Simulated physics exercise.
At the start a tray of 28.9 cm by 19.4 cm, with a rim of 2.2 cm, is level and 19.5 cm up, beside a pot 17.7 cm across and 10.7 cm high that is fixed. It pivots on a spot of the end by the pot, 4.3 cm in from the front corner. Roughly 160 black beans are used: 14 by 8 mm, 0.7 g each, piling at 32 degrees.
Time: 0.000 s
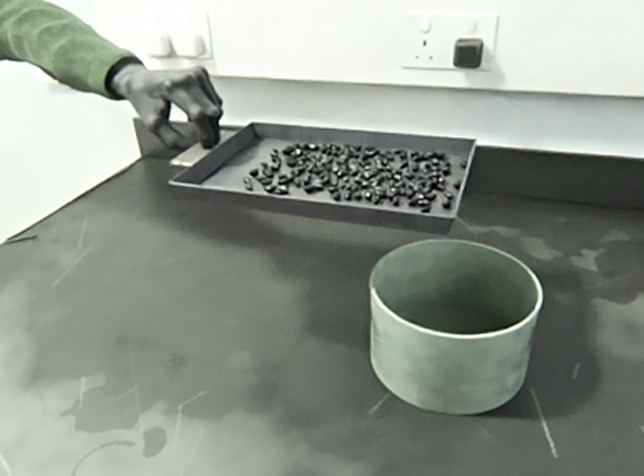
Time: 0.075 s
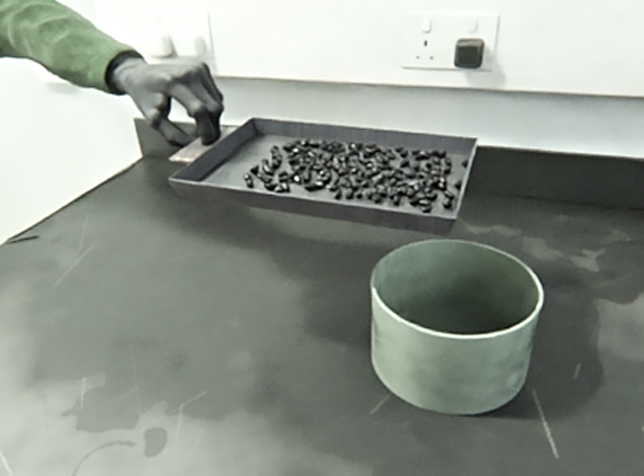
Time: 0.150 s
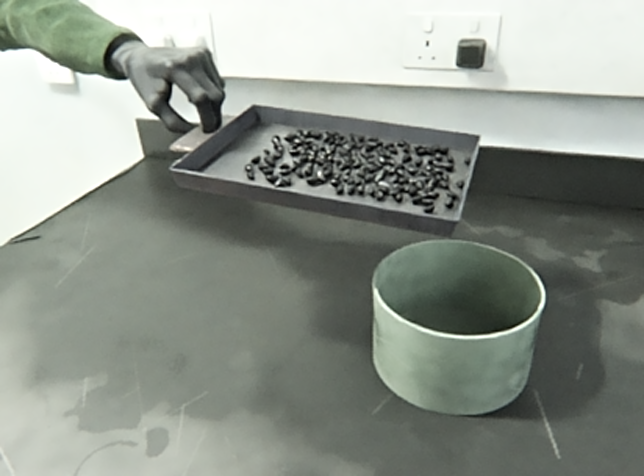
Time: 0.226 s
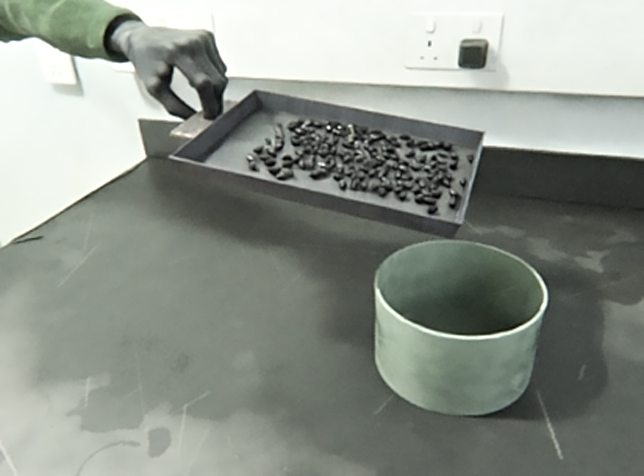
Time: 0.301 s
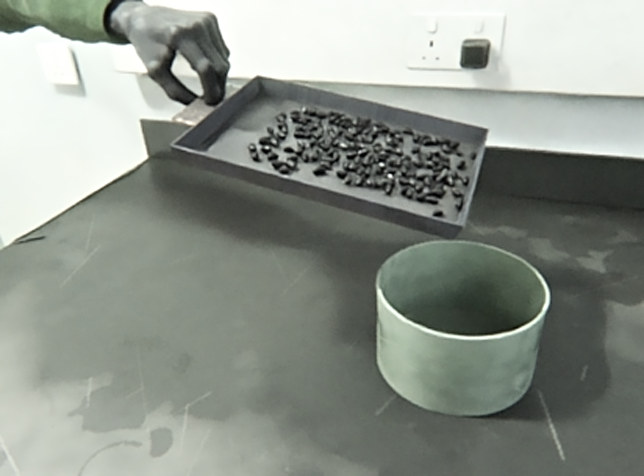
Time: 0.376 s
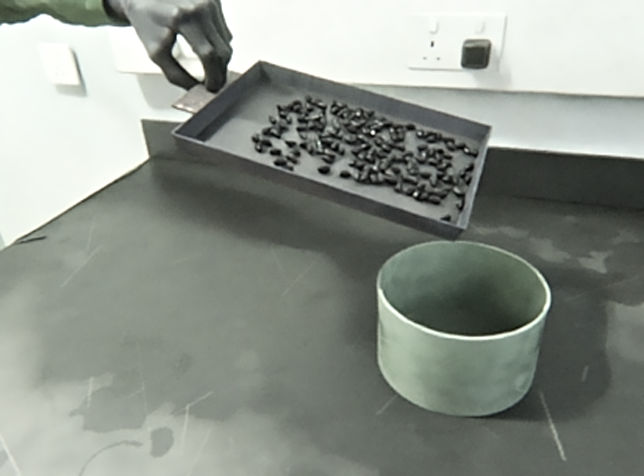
On a dark, scratched worktop, a gloved hand on the left raised its end of a shallow tray of black beans, slanting it down to the right behind a round green pot.
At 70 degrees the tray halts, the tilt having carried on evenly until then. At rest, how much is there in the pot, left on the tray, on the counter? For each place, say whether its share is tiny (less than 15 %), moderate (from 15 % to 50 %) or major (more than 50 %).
Shares - pot: Major, tray: Moderate, counter: Tiny.
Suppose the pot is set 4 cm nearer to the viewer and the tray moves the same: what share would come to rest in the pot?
Near 70 per cent in that case.
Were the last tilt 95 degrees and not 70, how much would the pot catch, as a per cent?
I'd put it at close to 90 per cent.
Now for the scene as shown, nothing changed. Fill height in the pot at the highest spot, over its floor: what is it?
I'd put it at close to 1.5 centimetres.
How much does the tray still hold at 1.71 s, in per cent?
Estimate: About 80 percent.
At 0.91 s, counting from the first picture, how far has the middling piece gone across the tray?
Around 8 centimetres.
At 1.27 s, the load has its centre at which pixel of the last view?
Approximately (448, 170) in the final picture.
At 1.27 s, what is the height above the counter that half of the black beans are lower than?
About 24 centimetres.
Then, at 0.91 s, tilt 41 degrees; the tray holds 100 %, the pot 0 %.
After 1.27 s, tilt 59 degrees; the tray holds 95 %, the pot 0 %.
After 1.71 s, tilt 70 degrees; the tray holds 80 %, the pot 10 %.
At rest (3.5 s), pot 60 %, tray 30 %, counter 5 %.
